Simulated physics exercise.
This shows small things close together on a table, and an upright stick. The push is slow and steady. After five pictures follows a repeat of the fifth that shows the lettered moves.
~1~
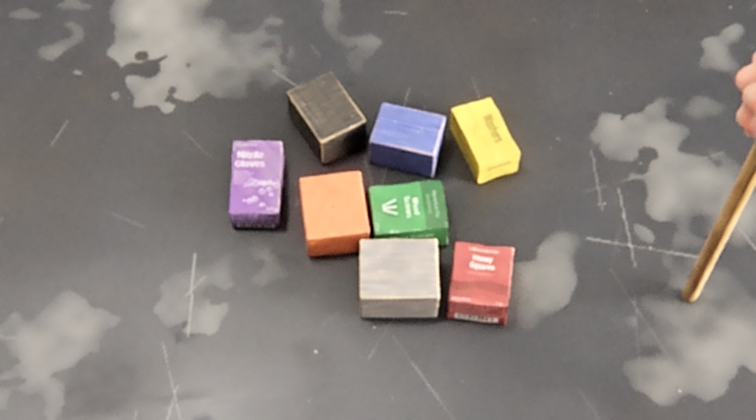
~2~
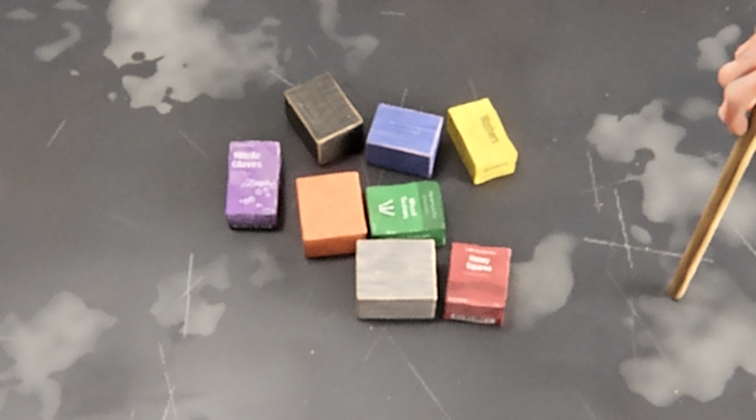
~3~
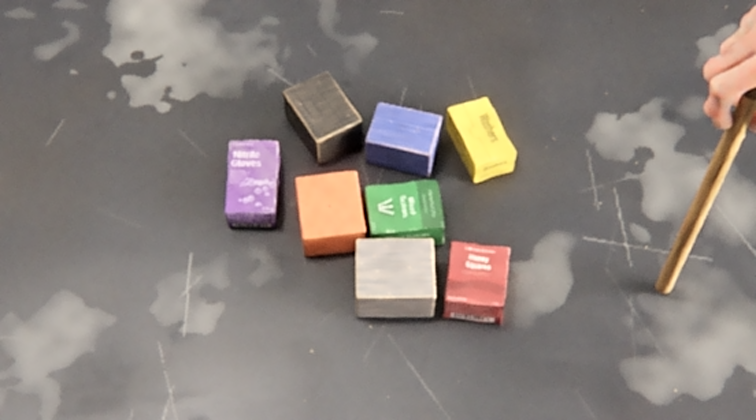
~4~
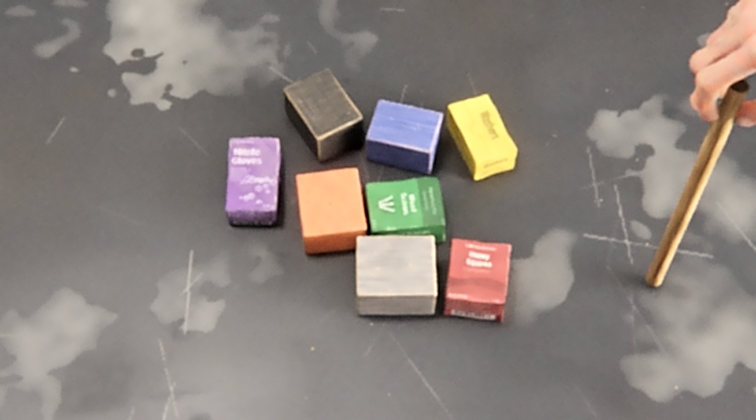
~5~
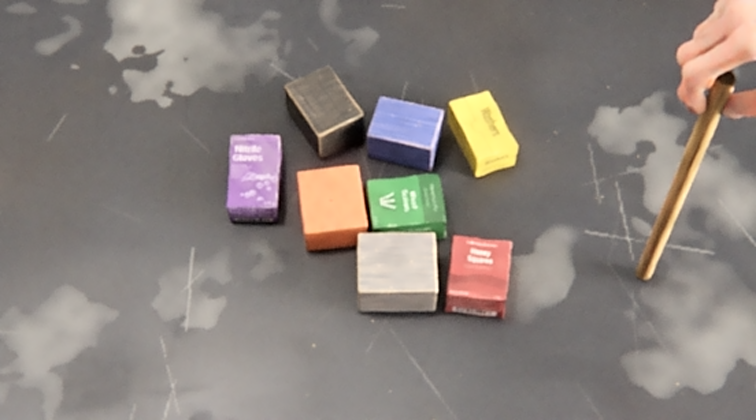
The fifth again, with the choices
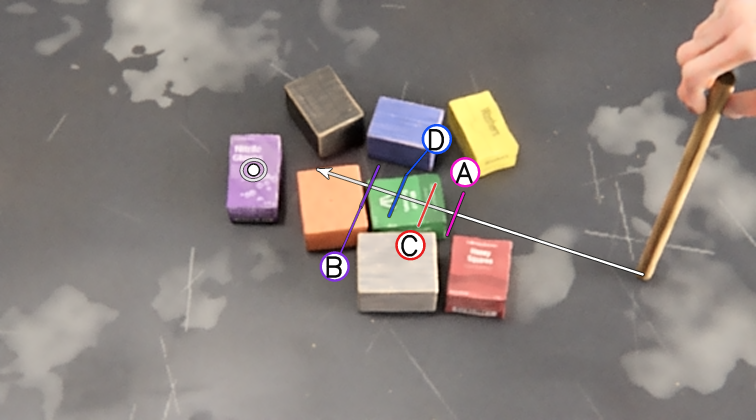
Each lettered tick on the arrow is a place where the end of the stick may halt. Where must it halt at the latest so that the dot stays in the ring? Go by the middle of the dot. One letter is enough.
Stop at C.
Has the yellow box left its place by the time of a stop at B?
No.
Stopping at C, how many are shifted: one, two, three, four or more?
It has moved two.
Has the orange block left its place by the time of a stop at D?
By then, yes.
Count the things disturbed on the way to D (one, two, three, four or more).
In all, three.
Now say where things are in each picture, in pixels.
Orange block (334, 215); yellow box (485, 140); green box (408, 216), in the first frame.
Green box (405, 216); blue block (405, 141), in the second frame.
Grey block (395, 278); red packet (476, 283), in the third frame.
Purple box (254, 182); black block (323, 115), in the fourth frame.
Orange block (332, 208); yellow box (482, 133); green box (406, 209), in the fifth frame.
On the marked copy, A at (455, 214); B at (370, 186); C at (427, 205); D at (397, 195); the arrow from (643, 275) to (318, 169); the white dot at (254, 170).
Following C. Soon after the start, foot of the stick (562, 250).
Later, foot of the stick (485, 225).
In the end, foot of the stick (427, 206); green box (384, 206); orange block (316, 209); the dot is still in its ring.
As for the rest, A keeps the dot in but is short; B shifts the dotted thing to (227, 177); D shifts the dotted thing to (234, 178).
